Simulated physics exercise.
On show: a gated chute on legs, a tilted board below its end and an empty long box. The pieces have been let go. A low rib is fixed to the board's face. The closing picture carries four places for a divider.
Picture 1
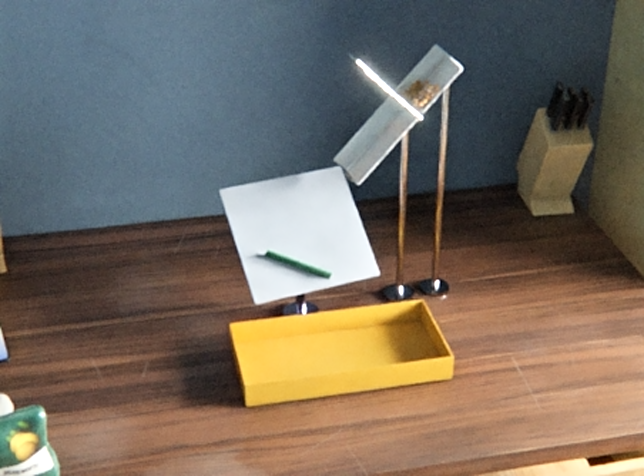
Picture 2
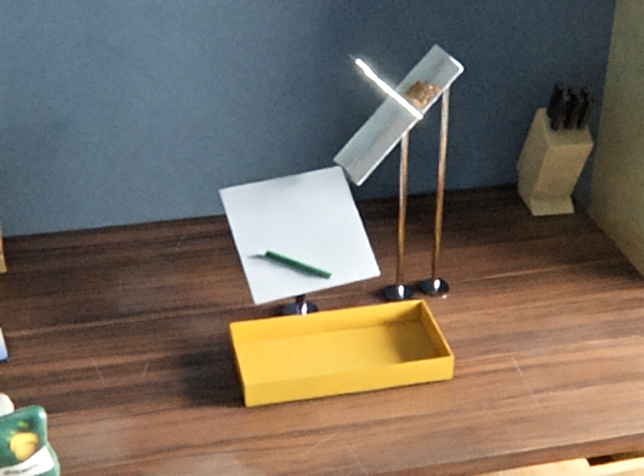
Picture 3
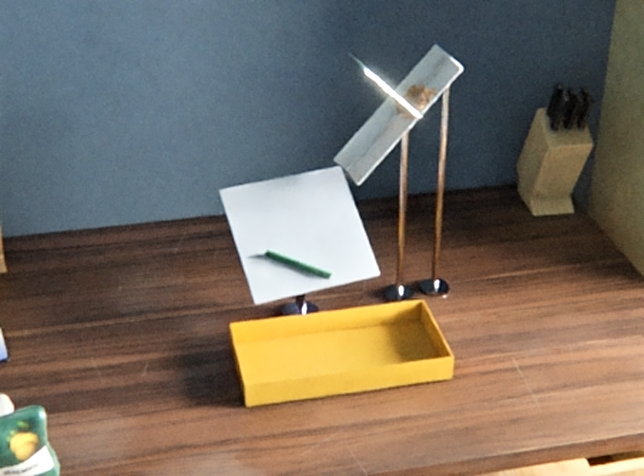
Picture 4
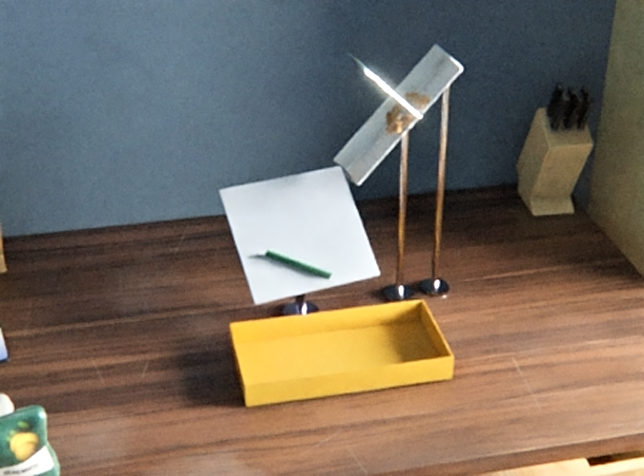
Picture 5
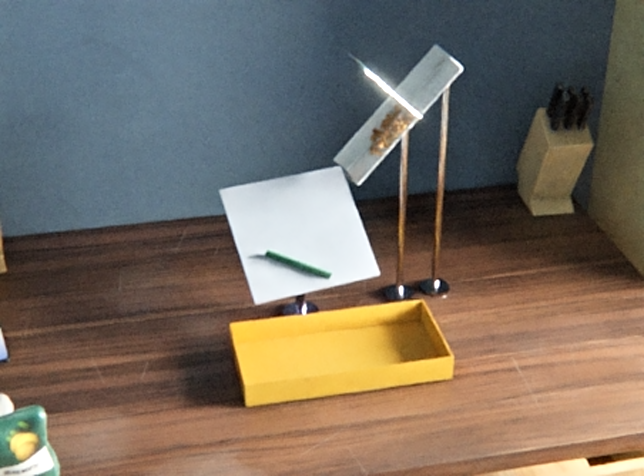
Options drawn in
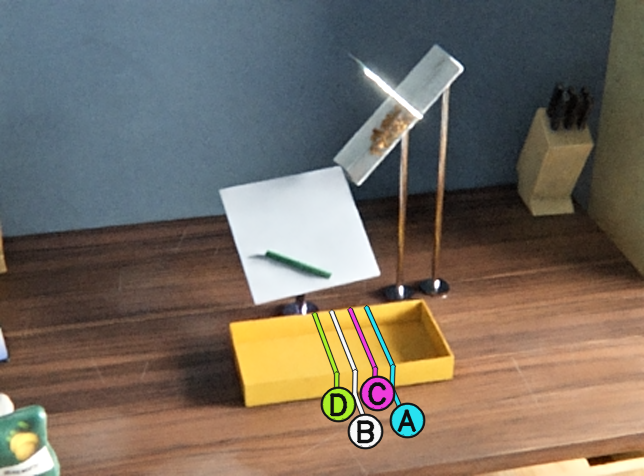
The clip shows a sloping white chute on legs above a tilted white board with a green strip and a yellow box; a small clump of tan pieces stays near a bright bar, then slides down leftward along the chute.
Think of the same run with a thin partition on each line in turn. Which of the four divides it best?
Take C.
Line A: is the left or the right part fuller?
The left side.
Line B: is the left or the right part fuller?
The right side.
On the marked copy, line A crosses the front rim at (392, 365); line B crosses the front rim at (354, 370); line C crosses the front rim at (374, 368); line D crosses the front rim at (336, 373).
With A, of what is caught, almost all on the left of the divider, about a tenth on the right.
With B, of what is caught, about a tenth on the left of the divider, almost all on the right.
With C, of what is caught, roughly half on the left of the divider, roughly half on the right.
With D, of what is caught, about a tenth on the left of the divider, almost all on the right.
